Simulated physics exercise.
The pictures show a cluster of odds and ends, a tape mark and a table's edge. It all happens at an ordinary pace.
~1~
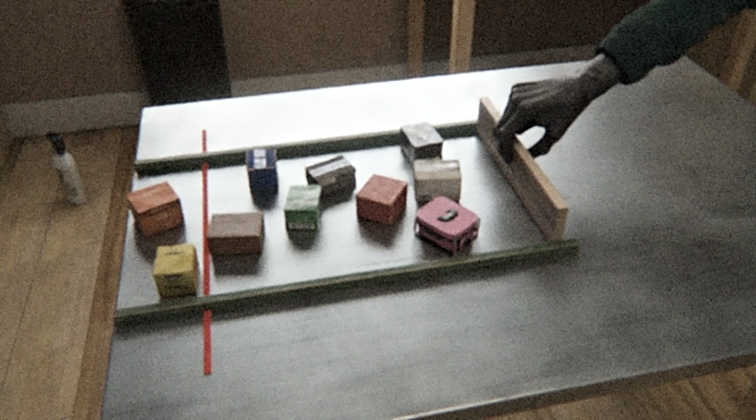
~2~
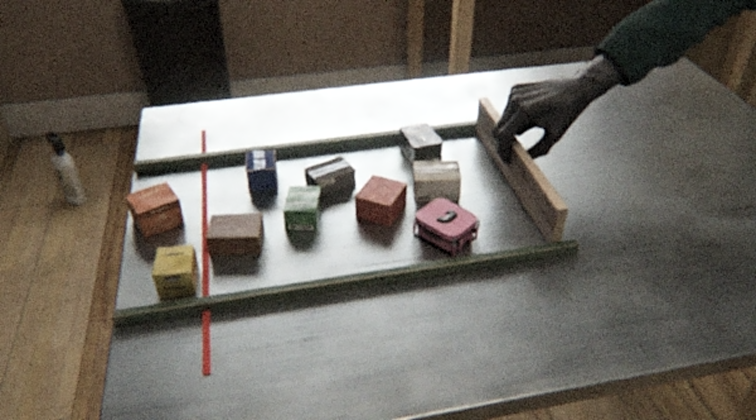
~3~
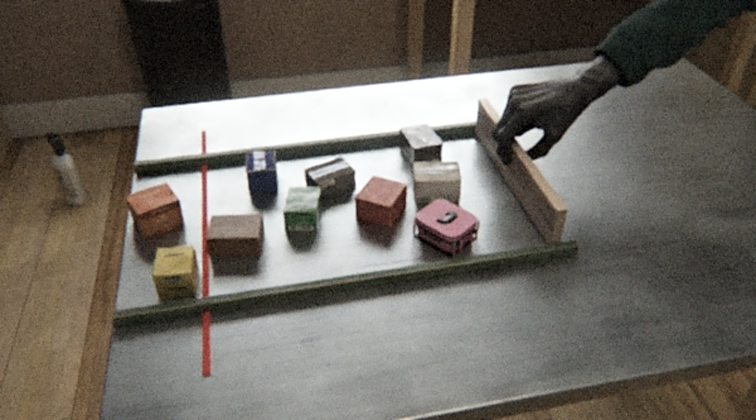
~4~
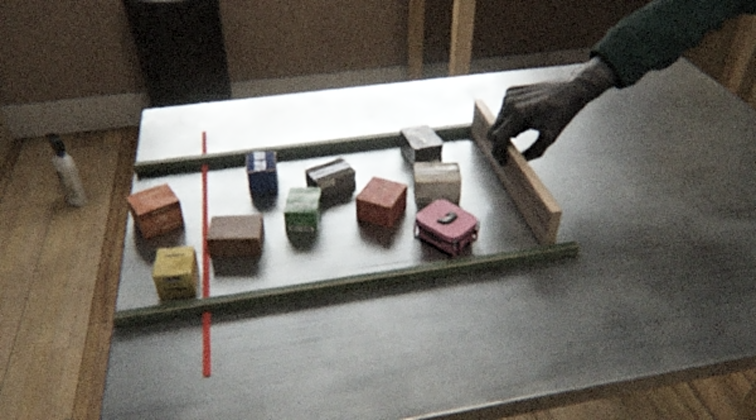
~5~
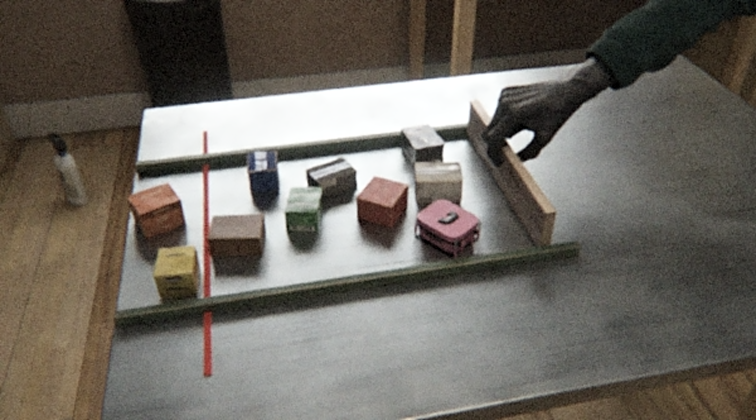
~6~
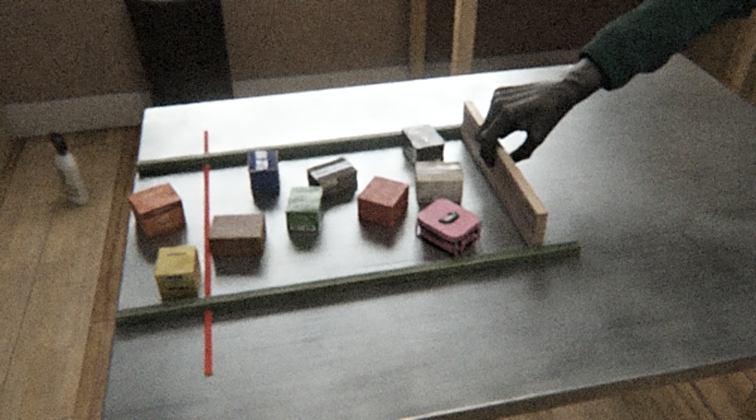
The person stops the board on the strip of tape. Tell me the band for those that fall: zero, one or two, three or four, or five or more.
Outcome: The number that fall off is three or four.
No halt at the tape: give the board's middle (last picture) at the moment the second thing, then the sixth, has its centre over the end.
Near (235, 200) and (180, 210).
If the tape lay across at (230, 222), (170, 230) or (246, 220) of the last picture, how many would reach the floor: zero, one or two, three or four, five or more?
The falls would be 3 or 4; at least five; 1 or 2.
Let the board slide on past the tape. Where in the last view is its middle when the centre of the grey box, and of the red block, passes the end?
For the grey box at (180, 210), for the red block at (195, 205).
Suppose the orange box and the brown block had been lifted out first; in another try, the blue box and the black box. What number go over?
The counts: 1 and 2.
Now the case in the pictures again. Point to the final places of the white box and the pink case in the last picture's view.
First (181, 216), then (183, 258).
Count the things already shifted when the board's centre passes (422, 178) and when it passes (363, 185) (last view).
First 4, then 7.
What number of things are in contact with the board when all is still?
The number is 3.
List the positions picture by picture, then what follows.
In the first frame, orange box (156, 209); yellow box (177, 270); brown block (237, 233); board (516, 164); tape (206, 224).
In the second frame, yellow box (176, 271); red block (381, 200).
In the third frame, brown block (236, 235); white box (437, 182).
In the fourth frame, orange box (156, 210); blue box (262, 172).
In the fifth frame, yellow box (178, 272); black box (422, 146).
In the sixth frame, orange box (158, 209); yellow box (179, 271); brown block (238, 234); board (498, 168); tape (207, 225).
A little later, none off yet; orange box at rest near (158, 209); yellow box at rest near (179, 271); brown block at rest near (238, 234).
Next, none off yet; orange box at rest near (158, 209); yellow box at rest near (177, 274); brown block shifted about its own width near (152, 254).
When it is over, the number that fall off is three or four; down, green box, brown block and orange box.
